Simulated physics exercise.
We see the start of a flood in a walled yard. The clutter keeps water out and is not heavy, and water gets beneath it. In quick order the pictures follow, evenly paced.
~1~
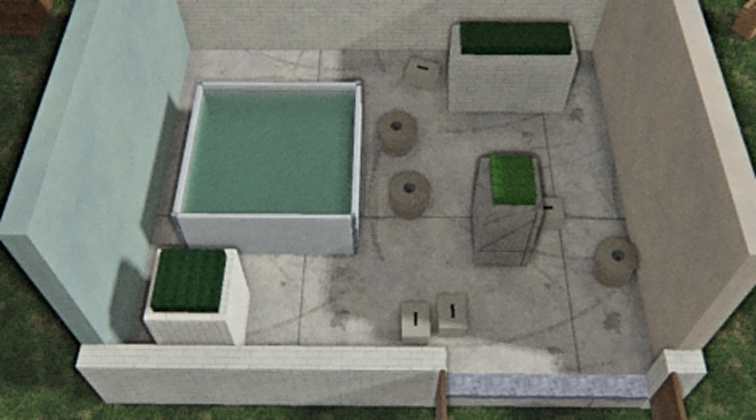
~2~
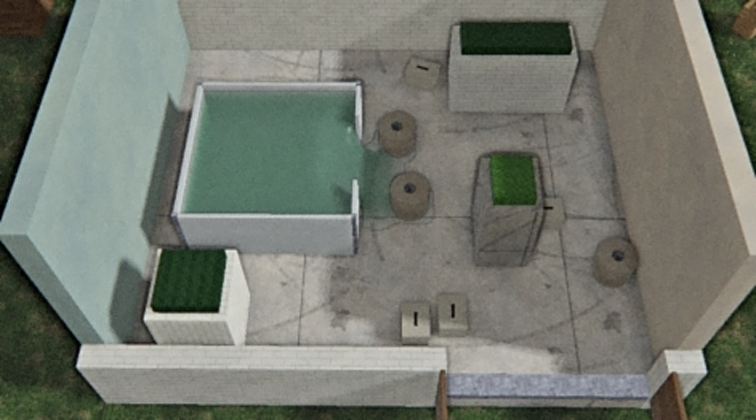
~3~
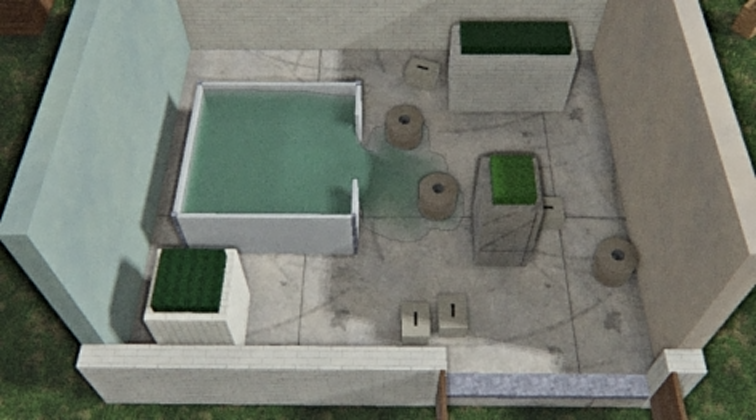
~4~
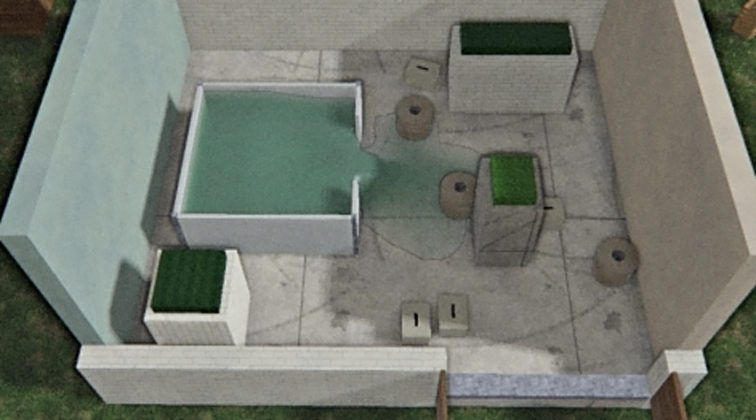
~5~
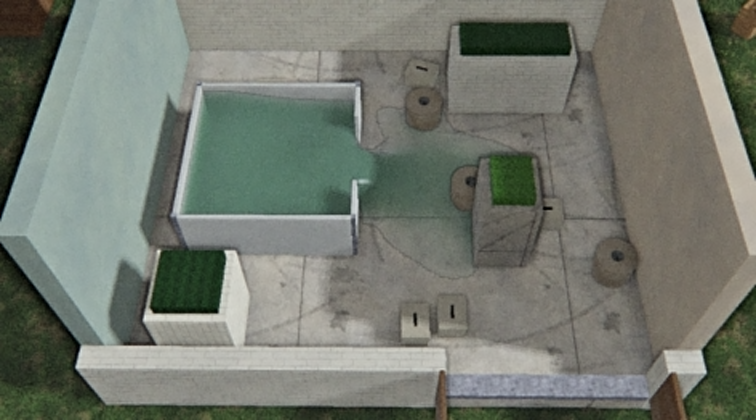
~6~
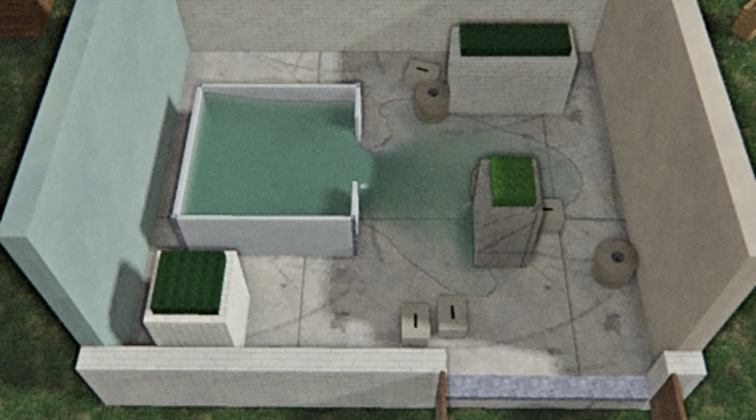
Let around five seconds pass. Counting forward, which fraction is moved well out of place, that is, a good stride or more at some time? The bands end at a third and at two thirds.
At minimum two thirds of the things get pushed well away.
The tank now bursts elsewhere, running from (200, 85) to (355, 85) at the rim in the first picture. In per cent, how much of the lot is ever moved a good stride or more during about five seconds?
That works out to about 90 per cent of them.
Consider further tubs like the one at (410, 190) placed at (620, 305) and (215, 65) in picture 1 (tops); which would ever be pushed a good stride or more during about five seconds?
First driven off, second remains in place.
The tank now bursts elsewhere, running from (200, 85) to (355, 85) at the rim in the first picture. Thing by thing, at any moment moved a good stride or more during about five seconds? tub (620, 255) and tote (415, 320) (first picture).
Covered that distance; fell short of it.
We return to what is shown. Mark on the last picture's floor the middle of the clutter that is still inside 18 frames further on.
Their average sits at about pixel (399, 175).
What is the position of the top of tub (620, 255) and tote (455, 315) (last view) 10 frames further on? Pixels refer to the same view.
Near (610, 315) and (468, 365).
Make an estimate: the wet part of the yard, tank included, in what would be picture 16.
That works out to about 60 in a hundred.
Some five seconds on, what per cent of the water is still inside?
84 %.
A moment on, 2 of 8 are well off their spots; 1 afloat.
Next, 6 of 8 are well off their spots; 2 afloat.
Later, 7 of 8 are well off their spots; 2 afloat.
In the end, 6 of 8 are well off their spots, and 7 have been at some point; 2 afloat.
